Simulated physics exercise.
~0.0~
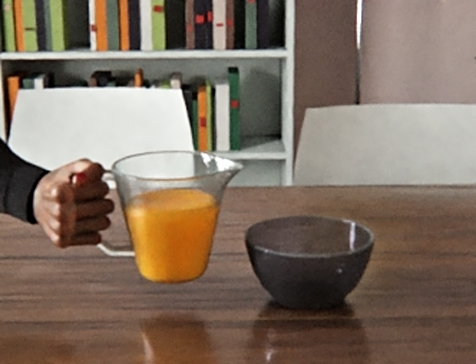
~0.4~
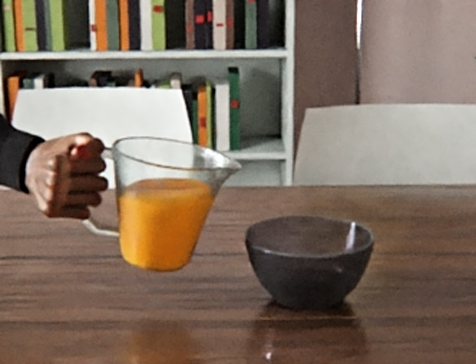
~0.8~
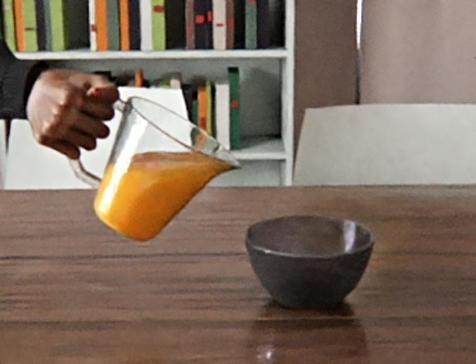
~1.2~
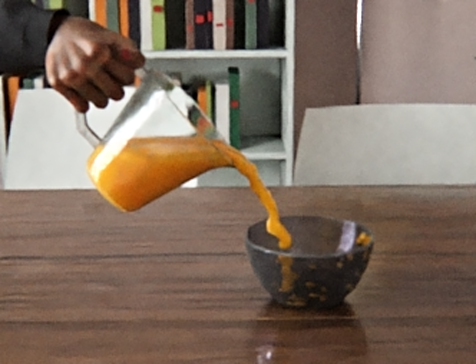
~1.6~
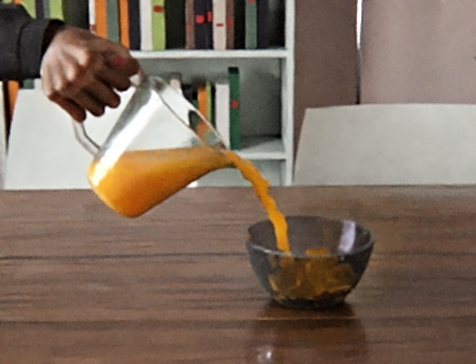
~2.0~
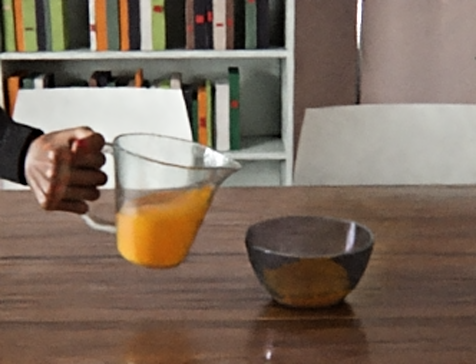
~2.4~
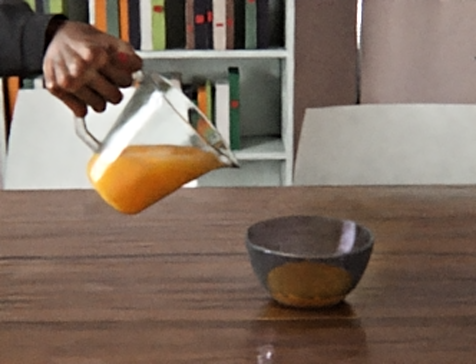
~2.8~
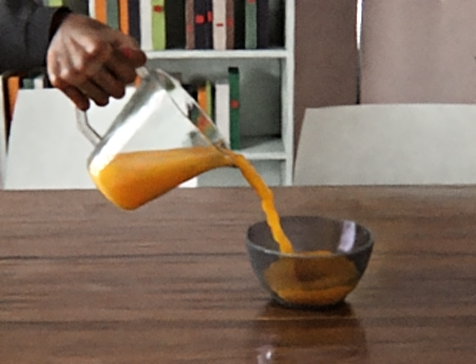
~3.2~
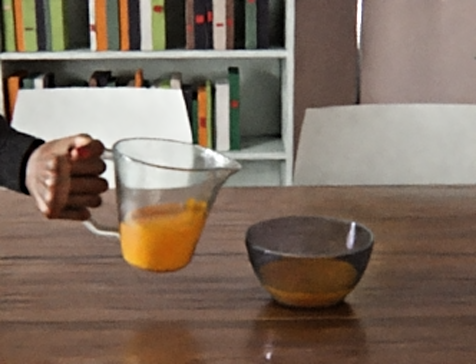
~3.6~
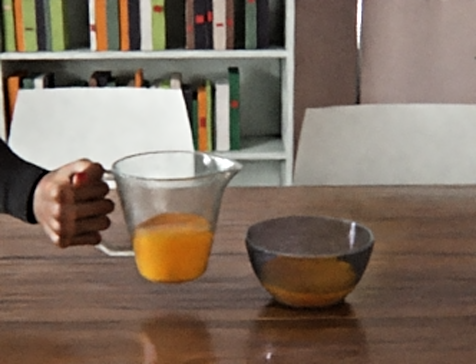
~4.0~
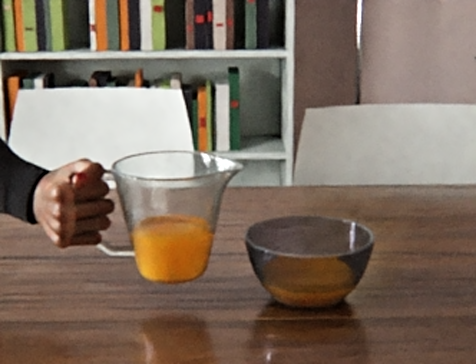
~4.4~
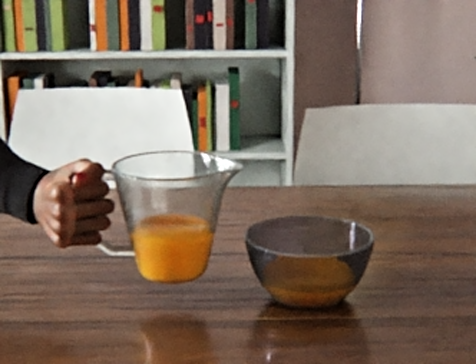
Orange juice pouring in two goes from a hand-held glass jug into a dark bowl, the jug ending upright and partly full.
